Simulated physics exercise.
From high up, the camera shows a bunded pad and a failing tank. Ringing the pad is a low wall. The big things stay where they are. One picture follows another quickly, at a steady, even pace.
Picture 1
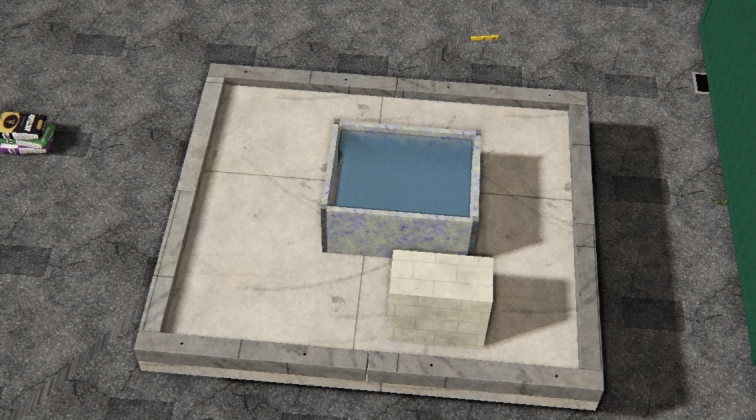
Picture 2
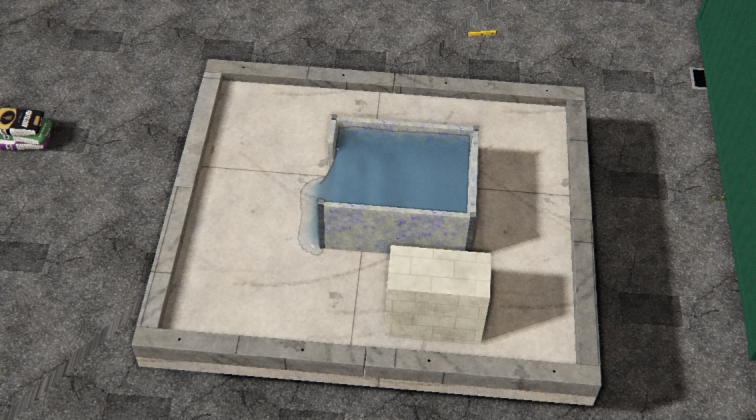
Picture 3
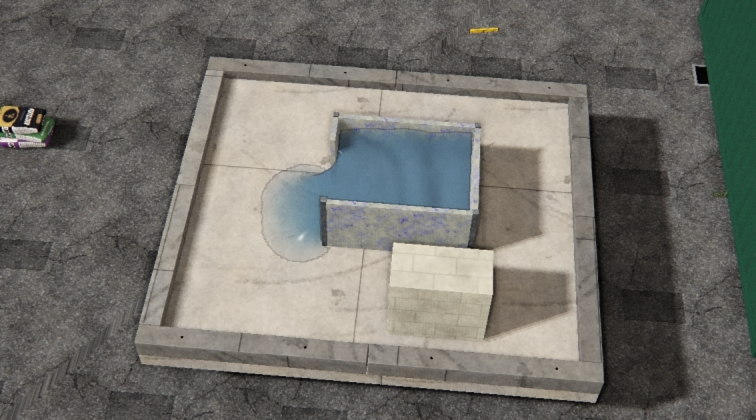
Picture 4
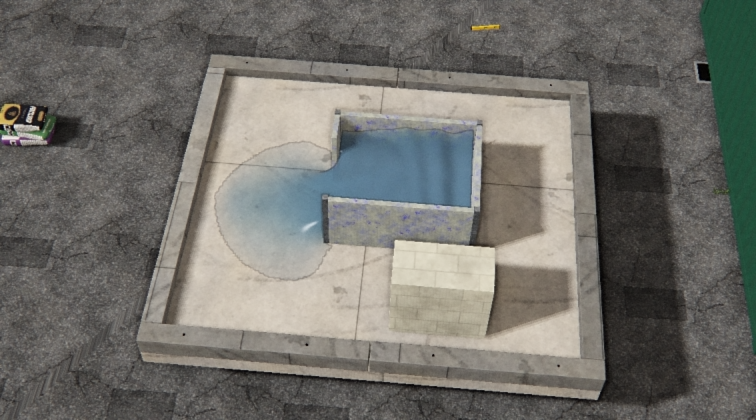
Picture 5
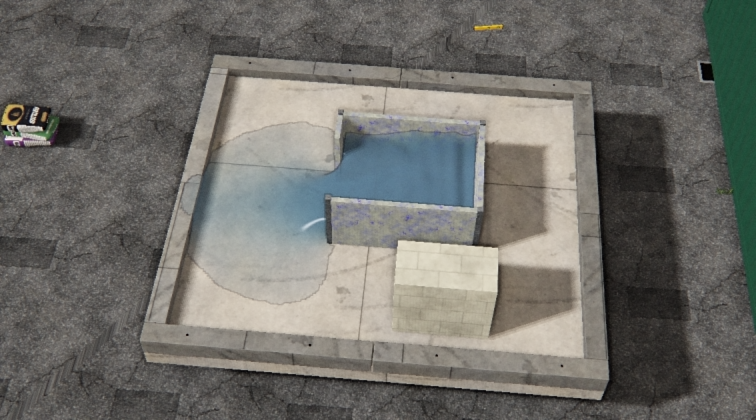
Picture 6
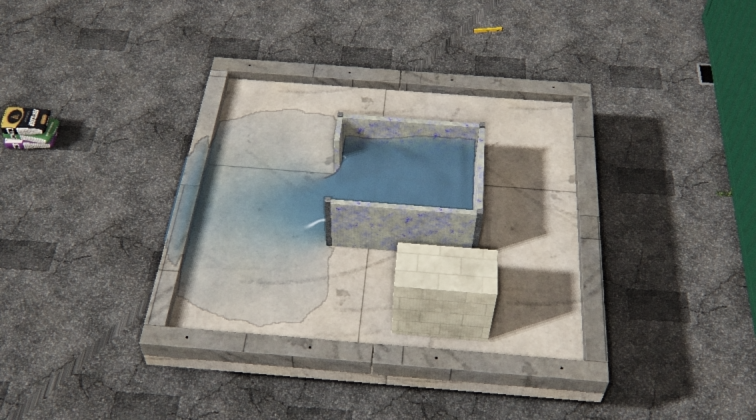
To begin with, an open tank of blue water sits whole and still on a pale pad ringed by a low wall, beside a block. Then its left side gives way and water pours out leftward, fanning across the pad until it reaches the left wall and spreads along it.
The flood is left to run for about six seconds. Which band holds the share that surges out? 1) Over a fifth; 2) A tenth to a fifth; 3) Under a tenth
(1) Over a fifth.
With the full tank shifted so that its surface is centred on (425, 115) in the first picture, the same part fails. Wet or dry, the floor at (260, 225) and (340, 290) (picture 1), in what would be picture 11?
Taking the two points as listed, the first would be submerged and the second left unsoaked.
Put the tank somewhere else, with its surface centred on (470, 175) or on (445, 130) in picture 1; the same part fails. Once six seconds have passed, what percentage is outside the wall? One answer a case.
Roughly 20 per cent in the first case and 24 per cent in the second.
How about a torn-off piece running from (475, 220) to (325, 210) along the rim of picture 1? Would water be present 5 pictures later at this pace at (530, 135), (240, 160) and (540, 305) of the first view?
Spared, spared, soaked.
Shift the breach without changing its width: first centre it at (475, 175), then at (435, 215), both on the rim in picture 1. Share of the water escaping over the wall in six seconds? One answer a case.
Roughly 34 per cent first, then roughly 14 per cent.
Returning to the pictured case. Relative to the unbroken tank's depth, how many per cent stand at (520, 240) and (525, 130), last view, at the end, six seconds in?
Close to 4 per cent for the first and close to 8 per cent for the second.
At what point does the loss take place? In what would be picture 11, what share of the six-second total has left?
Around 20 per cent.
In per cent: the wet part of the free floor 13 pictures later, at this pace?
Roughly 45 %.
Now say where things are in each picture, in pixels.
In the first picture, the water tank at (403, 174) is whole and still.
In the second picture, the front is at (319, 183), out from the gap at (329, 203).
In the third picture, the front is at (276, 184), out from the gap at (332, 202).
In the fourth picture, the front is at (225, 193), out from the gap at (333, 200).
In the fifth picture, water pours out at (336, 200) and has run to (187, 203).
In the sixth picture, water pours out at (336, 203) and has run to (219, 128).
A moment on, water covers 30 % of the floor; the low wall has let 2 % over.
Next, water covers 35 % of the floor; the low wall has let 5 % over.
Then, water covers 40 % of the floor; the low wall has let 23 % over.
Later, water covers 65 % of the floor; the low wall has let 29 % over.
In the end, water covers 75 % of the floor; the low wall has let 29 % over.
